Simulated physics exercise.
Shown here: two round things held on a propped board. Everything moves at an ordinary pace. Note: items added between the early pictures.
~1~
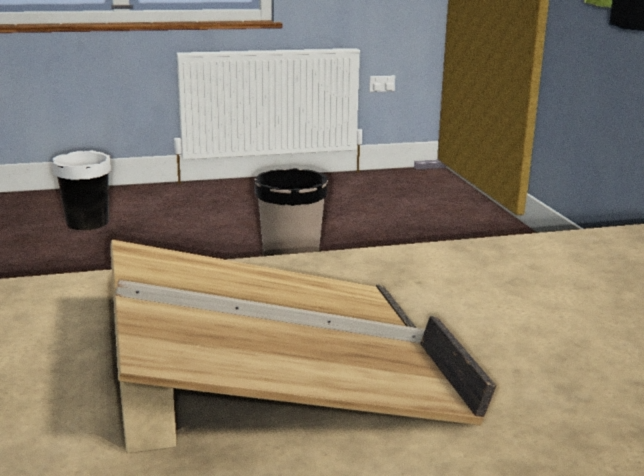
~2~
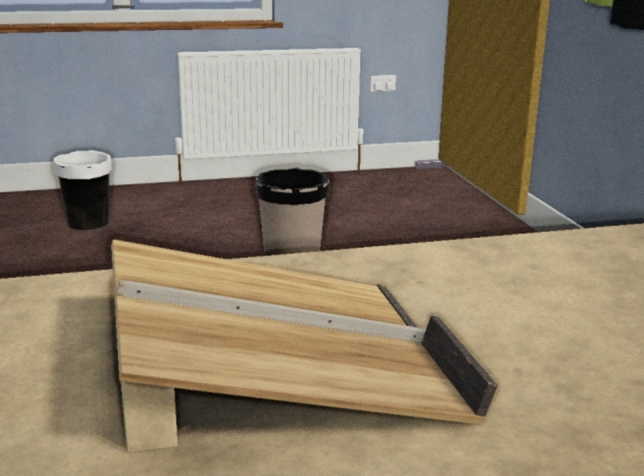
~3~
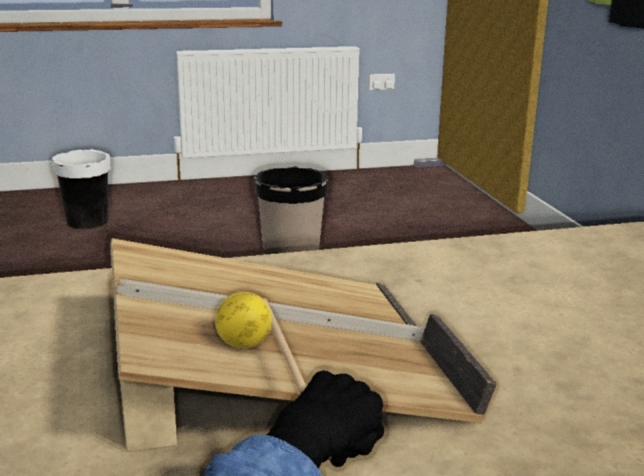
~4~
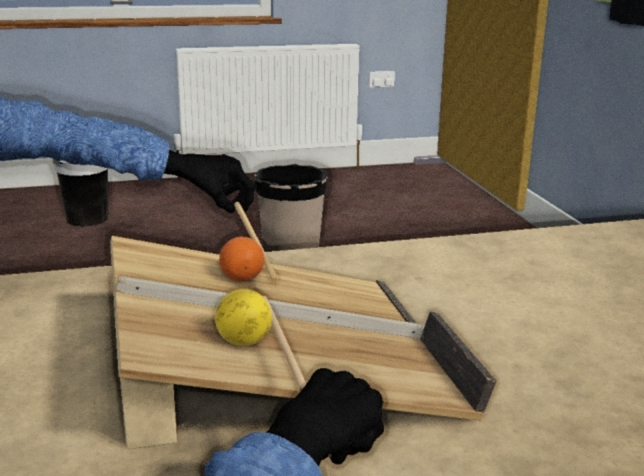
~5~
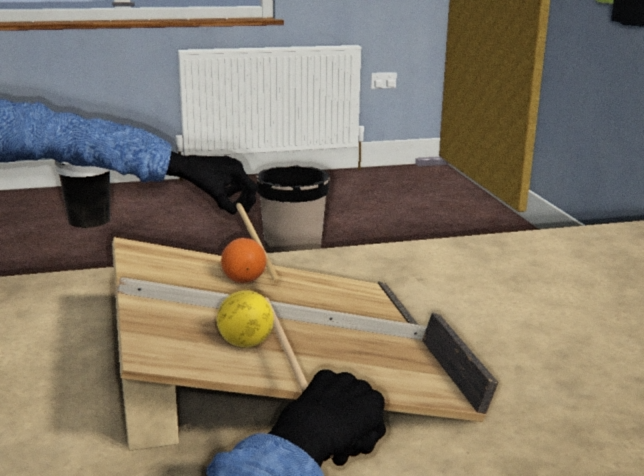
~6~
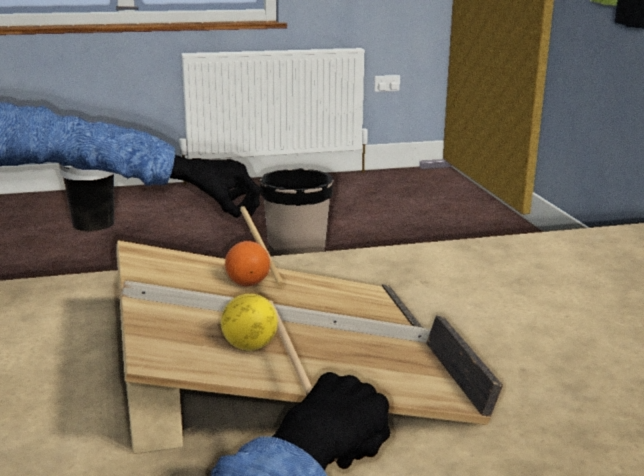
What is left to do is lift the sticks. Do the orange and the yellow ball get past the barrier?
Orange falls off, yellow ball stays put.
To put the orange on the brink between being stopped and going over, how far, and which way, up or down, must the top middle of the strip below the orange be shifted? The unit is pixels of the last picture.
Some 12 pixels, up.
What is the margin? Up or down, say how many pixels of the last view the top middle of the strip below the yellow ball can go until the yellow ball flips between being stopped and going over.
Down by around 16 pixels.
Then, 0.48 s on from there, orange rolling on the board near (362, 284); yellow ball rolling on the board near (384, 343).
Then, 0.92 s on from there, orange off the board near (578, 284); yellow ball resting against the strip near (437, 351).
Then, 1.34 s on from there, orange off the board; yellow ball resting against the strip near (437, 351).
In the end, the orange rolls off the board; the yellow ball stops on the board, near (437, 351).
